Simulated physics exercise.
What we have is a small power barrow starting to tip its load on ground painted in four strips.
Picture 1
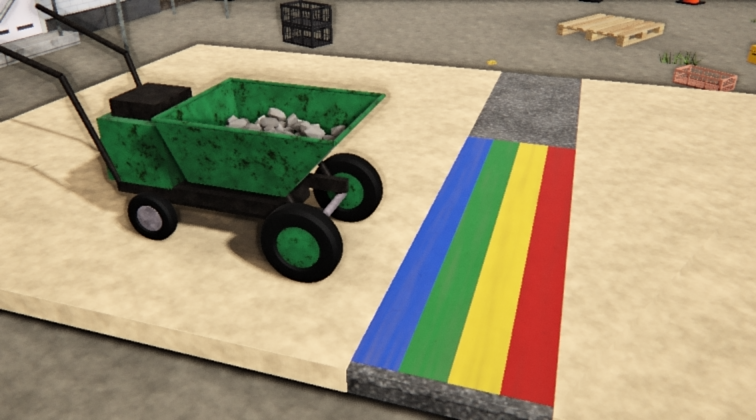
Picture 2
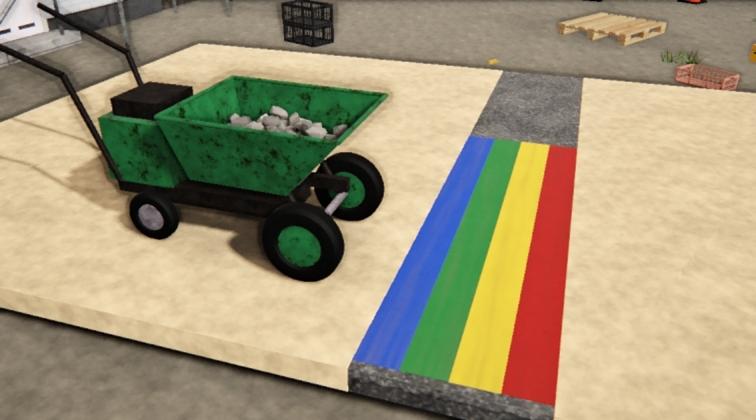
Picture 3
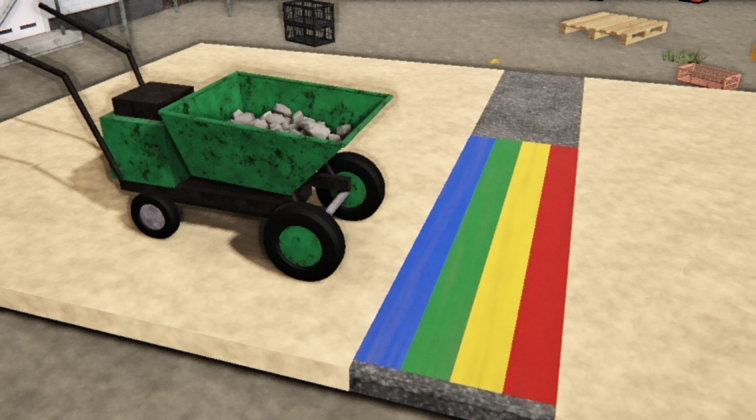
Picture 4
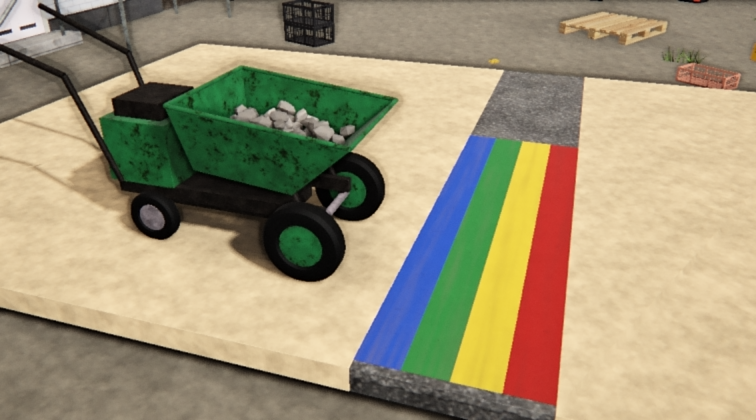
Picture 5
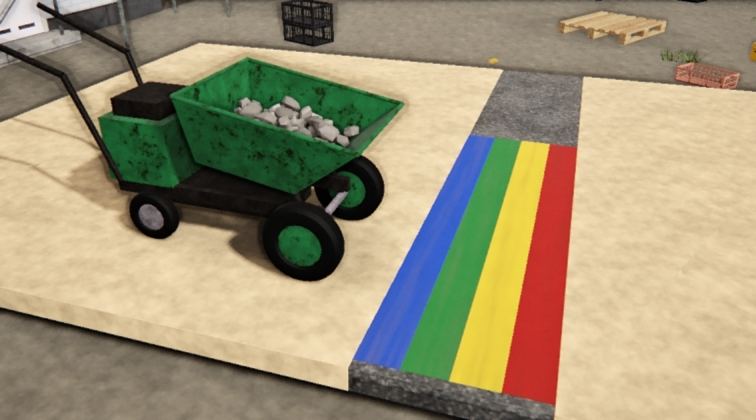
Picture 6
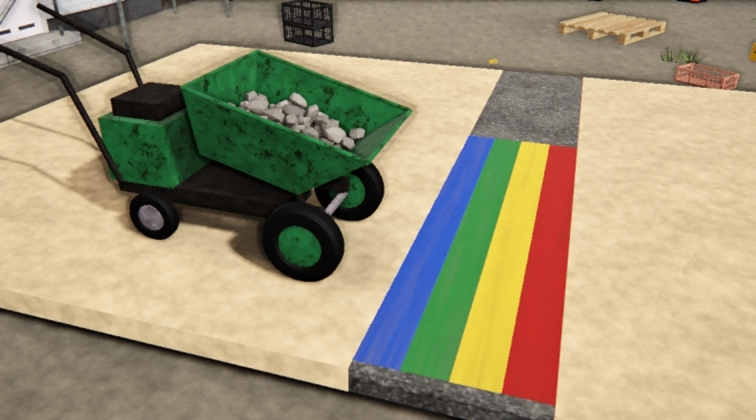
On a pale slab in a grey yard, seen from above at an angle, a small green barrow stands at the left. Grey stones fill its skip, blue, green, yellow and red strips run side by side to its right, and a black crate and wooden pallet sit behind. The skip tilts gradually forward to the right, its back rising, while the wheels and camera stay still.
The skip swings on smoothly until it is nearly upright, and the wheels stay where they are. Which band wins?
Most lies over the green band.
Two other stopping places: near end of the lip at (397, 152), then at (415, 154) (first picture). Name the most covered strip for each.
In turn: The strip in red; red.
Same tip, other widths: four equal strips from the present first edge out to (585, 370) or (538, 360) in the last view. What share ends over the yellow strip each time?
In turn 20 and 30 in a hundred.
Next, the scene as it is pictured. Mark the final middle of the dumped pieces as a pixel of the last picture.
Close to (482, 266).
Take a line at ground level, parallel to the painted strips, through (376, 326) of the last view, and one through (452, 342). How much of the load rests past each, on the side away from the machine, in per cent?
Roughly 70 per cent, and 40 per cent.
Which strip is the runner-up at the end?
The runner-up: Yellow.
Just after the last frame, skip tipped steeply; every one in the skip.
A moment on, skip tipped right over; the larger part in the skip; just a few over the blue strip; roughly a quarter over the green strip; just a few over the yellow strip.
Further on, skip tipped right over; roughly a quarter in the skip; just a few over the blue strip; roughly a third over the green strip; roughly a quarter over the yellow strip; about a tenth over the red strip; about a tenth off the paint.
When it is over, skip tipped right over; roughly a quarter in the skip; just a few over the blue strip; roughly a third over the green strip; roughly a quarter over the yellow strip; about a tenth over the red strip; about a tenth off the paint.
